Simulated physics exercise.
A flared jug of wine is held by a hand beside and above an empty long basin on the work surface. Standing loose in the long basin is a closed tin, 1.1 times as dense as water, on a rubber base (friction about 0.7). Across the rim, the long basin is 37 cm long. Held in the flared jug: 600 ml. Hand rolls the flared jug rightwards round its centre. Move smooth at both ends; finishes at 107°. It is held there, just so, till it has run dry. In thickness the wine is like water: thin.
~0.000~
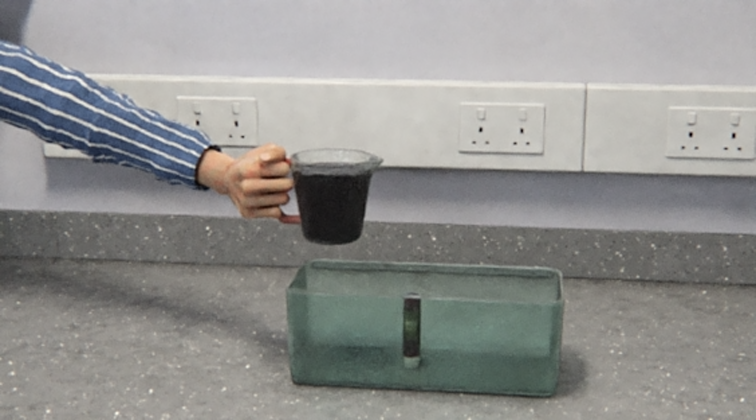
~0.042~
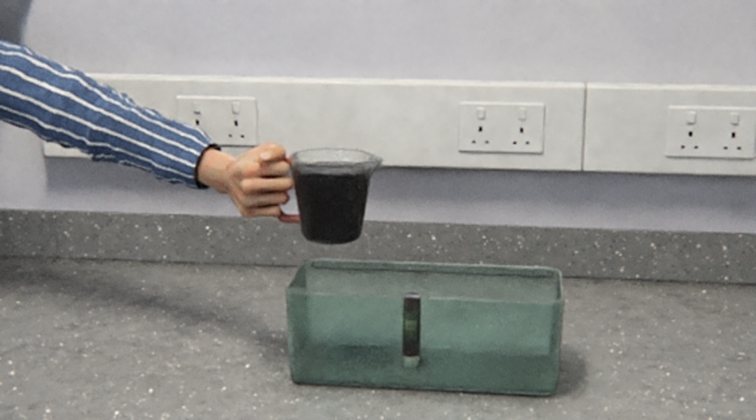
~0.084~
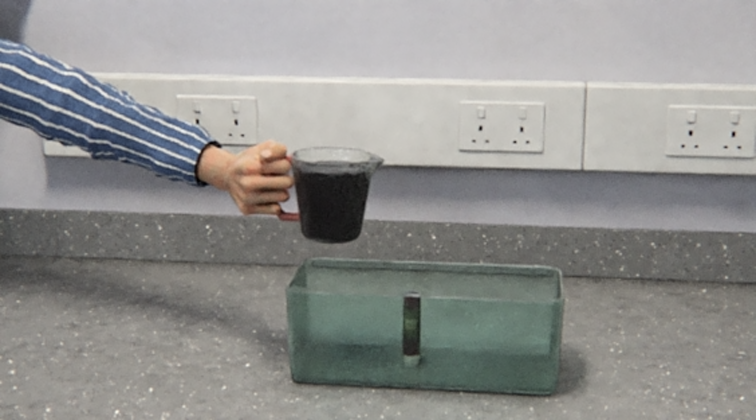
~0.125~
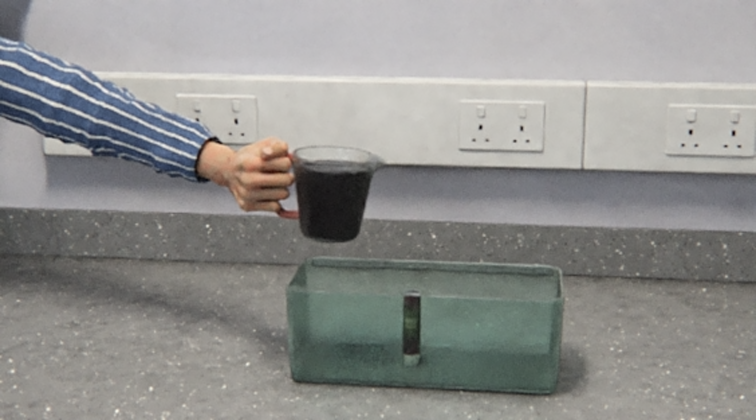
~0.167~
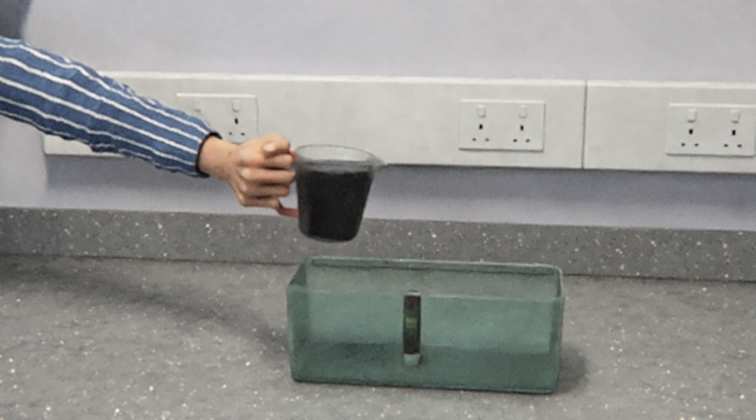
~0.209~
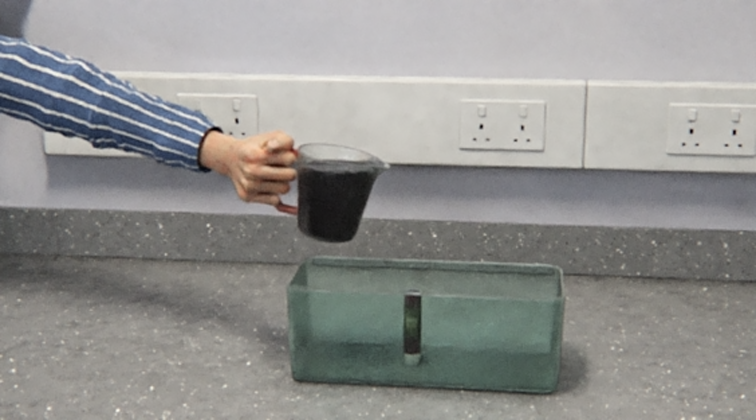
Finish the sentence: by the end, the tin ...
By the end, the tin has toppled.
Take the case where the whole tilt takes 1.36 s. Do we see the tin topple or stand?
Outcome - the tin comes down.
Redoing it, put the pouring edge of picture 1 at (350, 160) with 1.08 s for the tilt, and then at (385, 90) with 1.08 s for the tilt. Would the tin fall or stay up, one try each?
The tin overturns the first time and stays vertical the second time.
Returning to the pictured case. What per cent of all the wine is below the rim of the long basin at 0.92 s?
About 72 %.
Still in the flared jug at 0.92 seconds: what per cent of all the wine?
Close to 16 percent of the total.
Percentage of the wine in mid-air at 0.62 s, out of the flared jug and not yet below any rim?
Some 18 per cent, I reckon.
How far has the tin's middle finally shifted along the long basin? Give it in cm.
Looks like roughly 7.0 cm in total.
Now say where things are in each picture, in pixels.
Tilt 0°; pouring edge (383, 160); surface from (296, 168) to (372, 170); the long basin's rim runs from (296, 276) to (562, 287); the tin's top is at (412, 299), in the first frame.
Tilt 0°; pouring edge (383, 160); surface from (296, 167) to (371, 170), in the second frame.
Tilt 2°; pouring edge (384, 160); surface from (297, 166) to (372, 169), in the third frame.
Tilt 4°; pouring edge (386, 161); surface from (298, 165) to (373, 169), in the fourth frame.
Tilt 6°; pouring edge (387, 163); surface from (299, 164) to (375, 169), in the fifth frame.
Tilt 10°; pouring edge (390, 166); surface from (301, 165) to (378, 169), in the sixth frame.
Then, 0.62 s in, the tilt is 66° and 74 per cent is still to pour; the tin stands where it began.
Then, 0.92 s in, the tilt is 101° and 16 per cent is still to pour; the tin stands where it began.
Then, 1.24 s in, the tilt is 107° and 0 per cent is still to pour; the tin lies on its side.
Then, 1.58 s in, the tilt is 107° and 0 per cent is still to pour; the tin lies on its side.
Finally, the tin lies on its side.
